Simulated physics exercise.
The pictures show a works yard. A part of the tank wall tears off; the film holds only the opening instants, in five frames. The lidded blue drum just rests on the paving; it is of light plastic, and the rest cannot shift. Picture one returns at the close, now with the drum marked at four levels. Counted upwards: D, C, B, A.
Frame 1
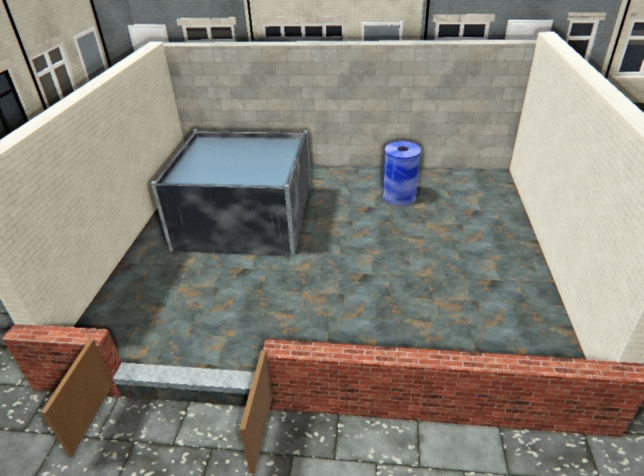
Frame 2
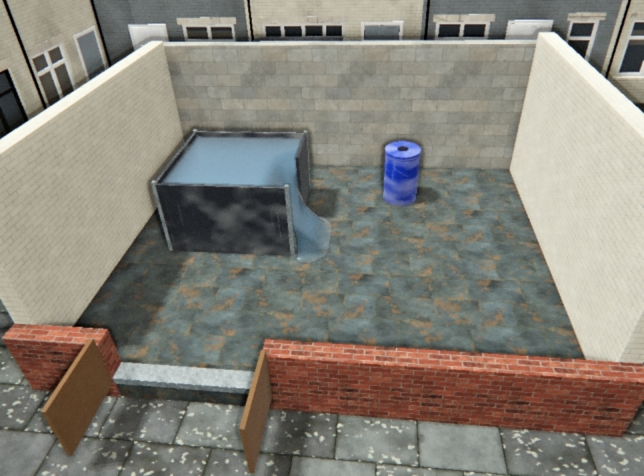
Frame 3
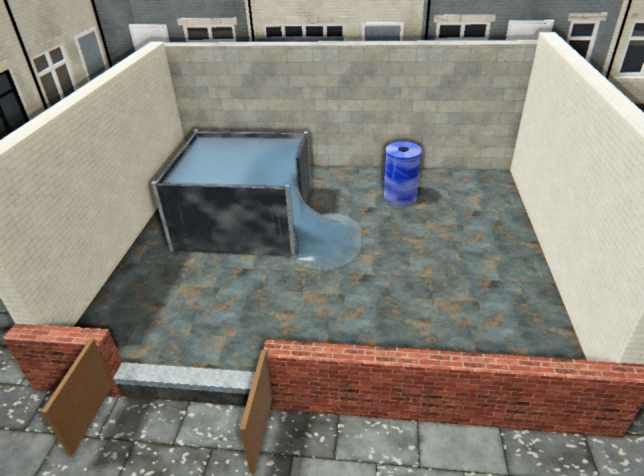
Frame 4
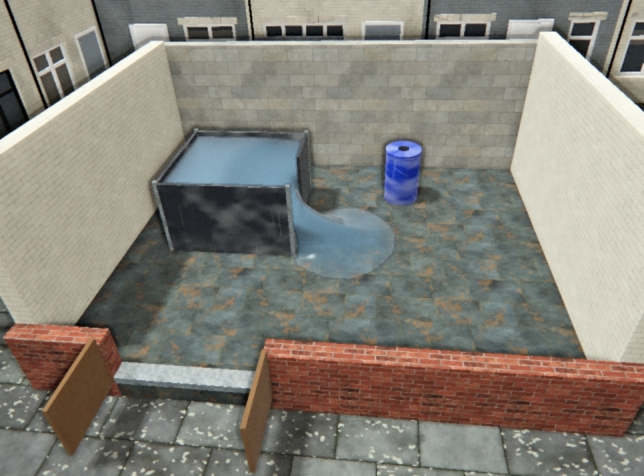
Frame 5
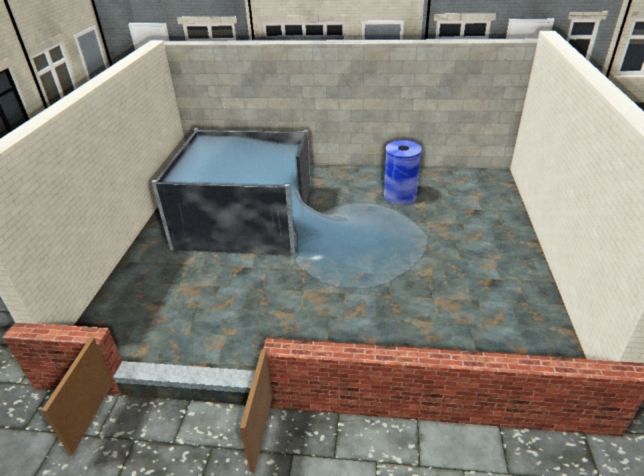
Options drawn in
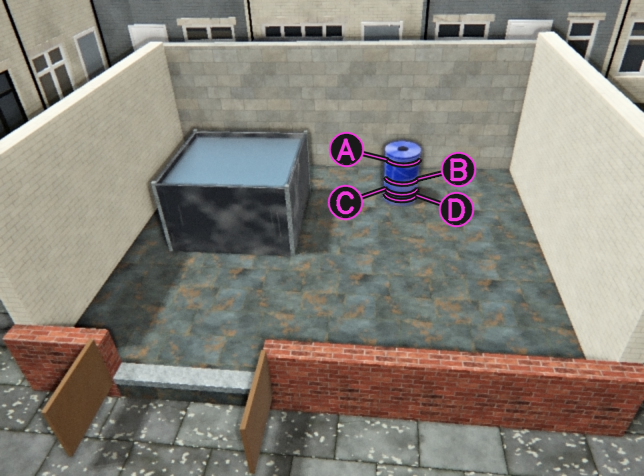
The video shows a walled yard with a blue drum, an open gate and a full tank, from whose right side water pours onto the paved ground, spreading outward in a widening rounded pool while the drum stays still.
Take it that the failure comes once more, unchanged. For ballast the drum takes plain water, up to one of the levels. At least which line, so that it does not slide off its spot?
I would pick line C.
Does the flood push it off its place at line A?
No, that is safe.
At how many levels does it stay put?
Three of them.
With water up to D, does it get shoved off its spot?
Yes.
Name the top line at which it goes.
It is D.
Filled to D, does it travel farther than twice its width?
No, it does not.
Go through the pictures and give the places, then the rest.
The first frame shows lid of the blue drum at (403, 149); tank full, its middle at (237, 161); open gate at (186, 338).
In the second frame, 2 % of the ground under water, its edge towards the drum at (320, 218).
In the third frame, 4 % of the ground under water, its edge towards the drum at (347, 217).
In the fourth frame, 7 % of the ground under water, its edge towards the drum at (367, 213).
The fifth frame shows lid of the blue drum at (404, 148); 11 % of the ground under water, its edge towards the drum at (386, 209).
In magenta, A at (403, 165); B at (401, 184); C at (401, 194); D at (400, 200); from the bottom up D, C, B, A.
Choosing A, it does not move.
Choosing B, it does not move.
Choosing C, it does not move.
Choosing D, it is pushed about half its own width away.
